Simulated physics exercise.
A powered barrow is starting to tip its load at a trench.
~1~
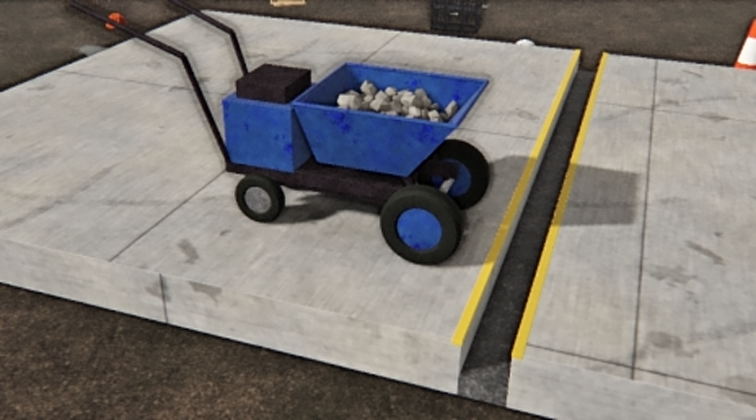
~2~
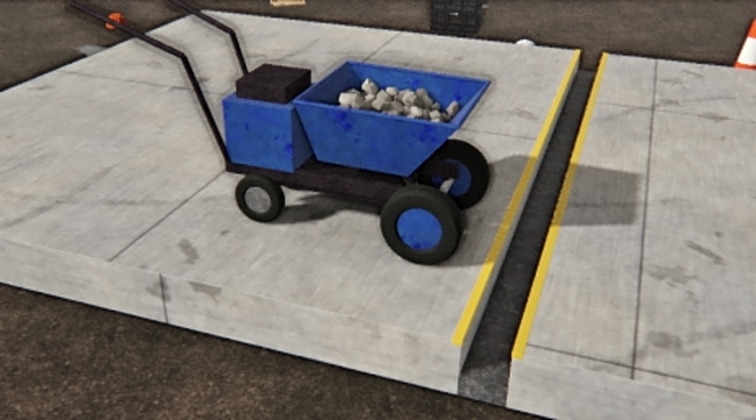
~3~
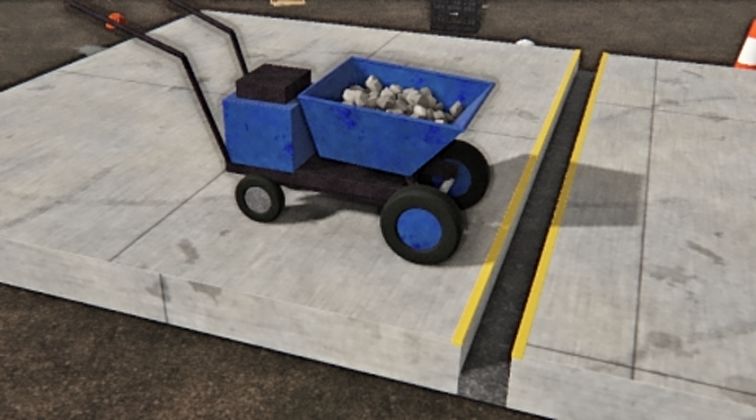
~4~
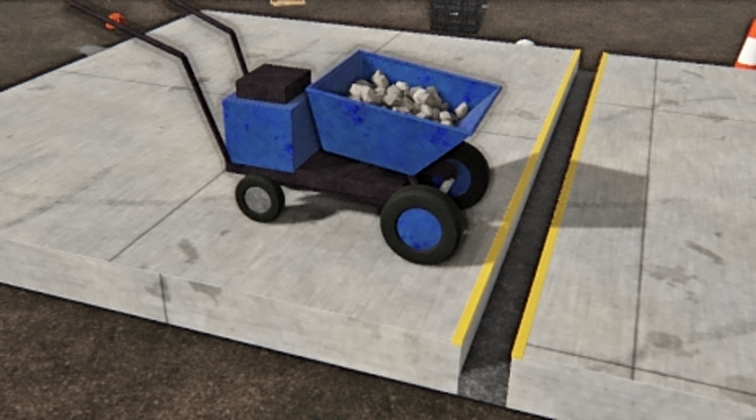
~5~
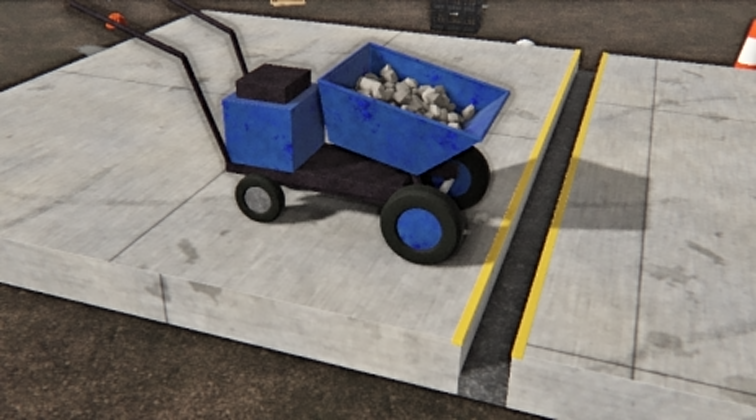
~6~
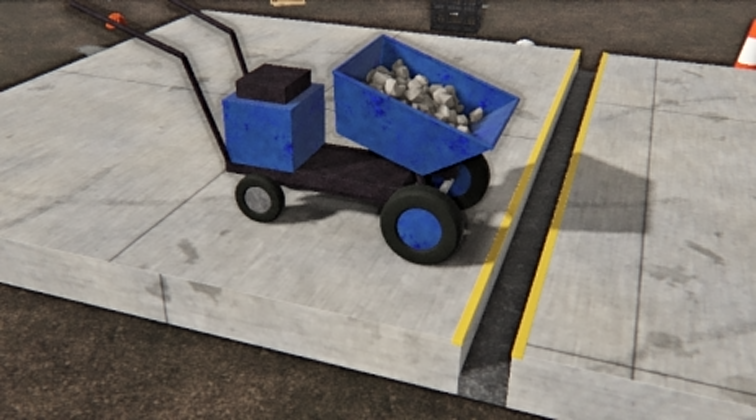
In the video, a blue powered barrow loaded with broken stones stands on concrete slabs beside a narrow, yellow-edged trench. Its skip starts out level, then gradually tilts forward to the right while the wheels stay in place.
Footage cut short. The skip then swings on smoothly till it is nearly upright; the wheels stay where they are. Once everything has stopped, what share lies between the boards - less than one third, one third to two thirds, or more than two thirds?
Between the boards lies less than one third.
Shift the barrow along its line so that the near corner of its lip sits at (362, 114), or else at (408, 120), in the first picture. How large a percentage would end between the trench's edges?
The first stop gives 60 per cent; the second gives 80 per cent.
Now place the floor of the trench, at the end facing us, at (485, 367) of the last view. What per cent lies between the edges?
About 0 per cent.
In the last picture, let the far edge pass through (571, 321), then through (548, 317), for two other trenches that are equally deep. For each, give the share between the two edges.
The first case gives around 70 percent, and the second around 50 percent.
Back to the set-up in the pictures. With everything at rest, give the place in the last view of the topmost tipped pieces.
Once it settles, the peak is close to (575, 228) in the last picture.
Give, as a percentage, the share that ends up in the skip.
Roughly 20 %.
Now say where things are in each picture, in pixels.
The first picture shows lip of the skip near (455, 127), level; top of the load near (374, 111), broken stones; first edge of the trench near (474, 301); far edge near (530, 313), the trench under half as wide as the skip, and about as deep as wide.
The second picture shows lip of the skip near (457, 128), level; top of the load near (375, 110).
The third picture shows lip of the skip near (462, 130), tipped barely; top of the load near (379, 108).
The fourth picture shows lip of the skip near (470, 134), tipped a little; top of the load near (373, 102).
The fifth picture shows lip of the skip near (480, 140), tipped a little; top of the load near (378, 87).
The sixth picture shows lip of the skip near (491, 148), tipped clearly; top of the load near (381, 93); first edge of the trench near (474, 301); far edge near (530, 313).
Shortly afterwards, skip tipped steeply; the whole lot in the skip.
Next, skip tipped right over; the bulk in the skip; near a quarter beyond it; only a few falling.
Some moments later, skip tipped right over; near a quarter in the skip; only a few in or heaped over the trench; the bulk beyond it.
In the end, skip tipped right over; near a quarter in the skip; only a few in or heaped over the trench; the bulk beyond it.
